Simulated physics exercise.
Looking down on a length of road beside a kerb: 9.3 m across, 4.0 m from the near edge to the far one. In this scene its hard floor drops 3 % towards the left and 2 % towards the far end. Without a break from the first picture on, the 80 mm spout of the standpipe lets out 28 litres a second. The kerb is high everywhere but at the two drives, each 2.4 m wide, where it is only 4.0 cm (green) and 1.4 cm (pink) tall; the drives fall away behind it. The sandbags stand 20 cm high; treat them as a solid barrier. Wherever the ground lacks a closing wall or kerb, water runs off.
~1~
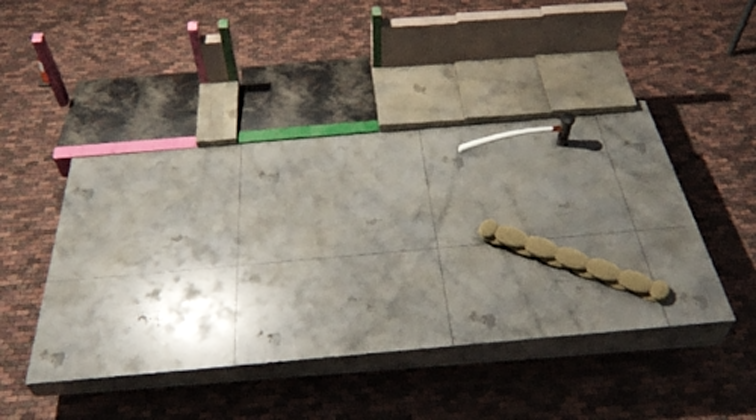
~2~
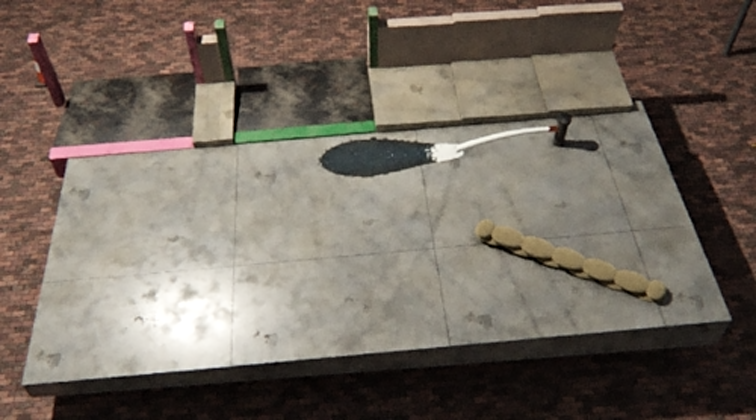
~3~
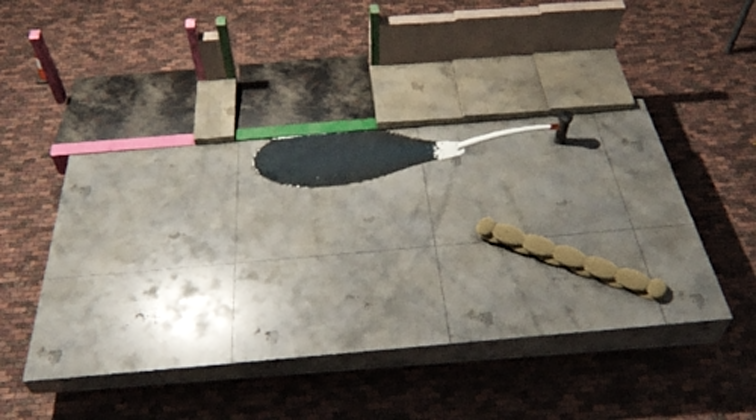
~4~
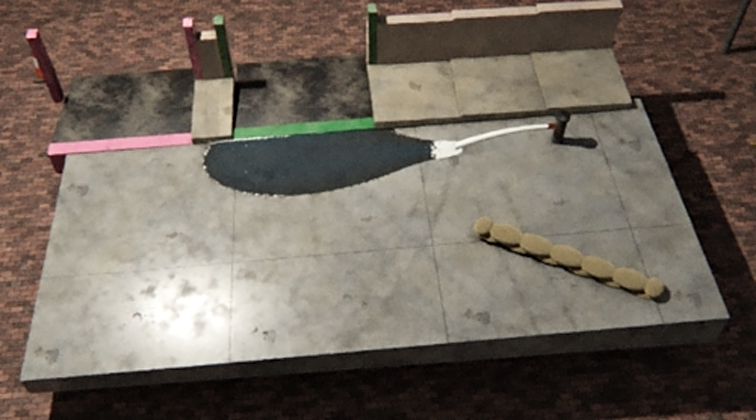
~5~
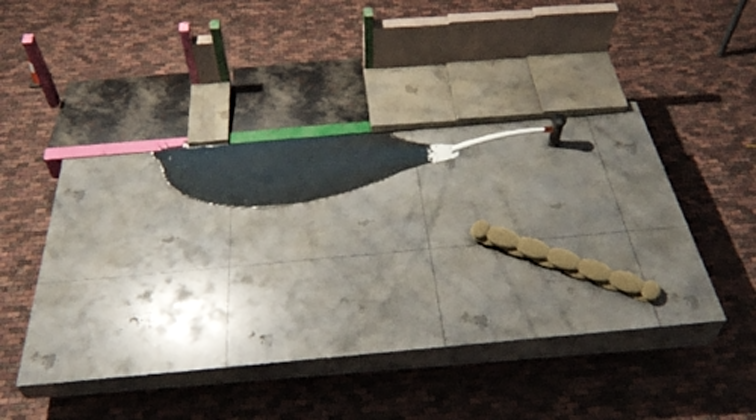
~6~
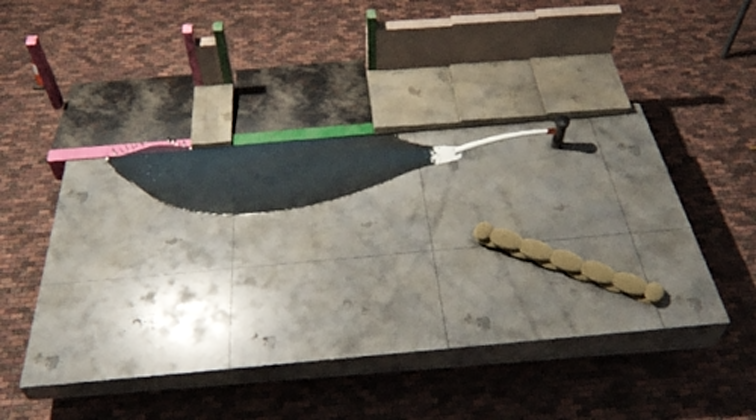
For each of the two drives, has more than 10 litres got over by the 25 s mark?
By 25 s: The green driveway has had no more than 10 litres over; the pink driveway has had more than 10 litres over.
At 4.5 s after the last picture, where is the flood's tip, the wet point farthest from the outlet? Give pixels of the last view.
Roughly at (69, 226).
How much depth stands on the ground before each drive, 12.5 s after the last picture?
So green stands at 2.5 cm, while pink stands at 3.0 cm.
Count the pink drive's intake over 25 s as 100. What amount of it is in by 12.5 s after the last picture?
About 55 per cent.
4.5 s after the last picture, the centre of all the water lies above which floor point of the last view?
I'd put it around (231, 175).
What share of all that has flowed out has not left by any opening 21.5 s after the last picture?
20 %.
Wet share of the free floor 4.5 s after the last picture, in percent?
About 20 percent.
Then, 1.5 s after the last picture water covers 20 % of the floor and is deepest (4 cm) near (450, 151); green driveway 2.6 cm at the lowered kerb, 0 L in, pink driveway 2.7 cm at the lowered kerb, 3 L in.
Then, 4.5 s after the last picture water covers 20 % of the floor and is deepest (4 cm) near (450, 151); green driveway 2.6 cm at the lowered kerb, 0 L in, pink driveway 2.9 cm at the lowered kerb, 16 L in.
Then, 8.5 s after the last picture water covers 20 % of the floor and is deepest (4 cm) near (450, 151); green driveway 2.6 cm at the lowered kerb, 0 L in, pink driveway 2.9 cm at the lowered kerb, 35 L in.
Then, 12.5 s after the last picture water covers 20 % of the floor and is deepest (4 cm) near (450, 151); green driveway 2.6 cm at the lowered kerb, 0 L in, pink driveway 2.9 cm at the lowered kerb, 54 L in.
Then, 21.5 s after the last picture water covers 20 % of the floor and is deepest (4 cm) near (450, 151); green driveway 2.6 cm at the lowered kerb, 0 L in, pink driveway 2.9 cm at the lowered kerb, 98 L in.
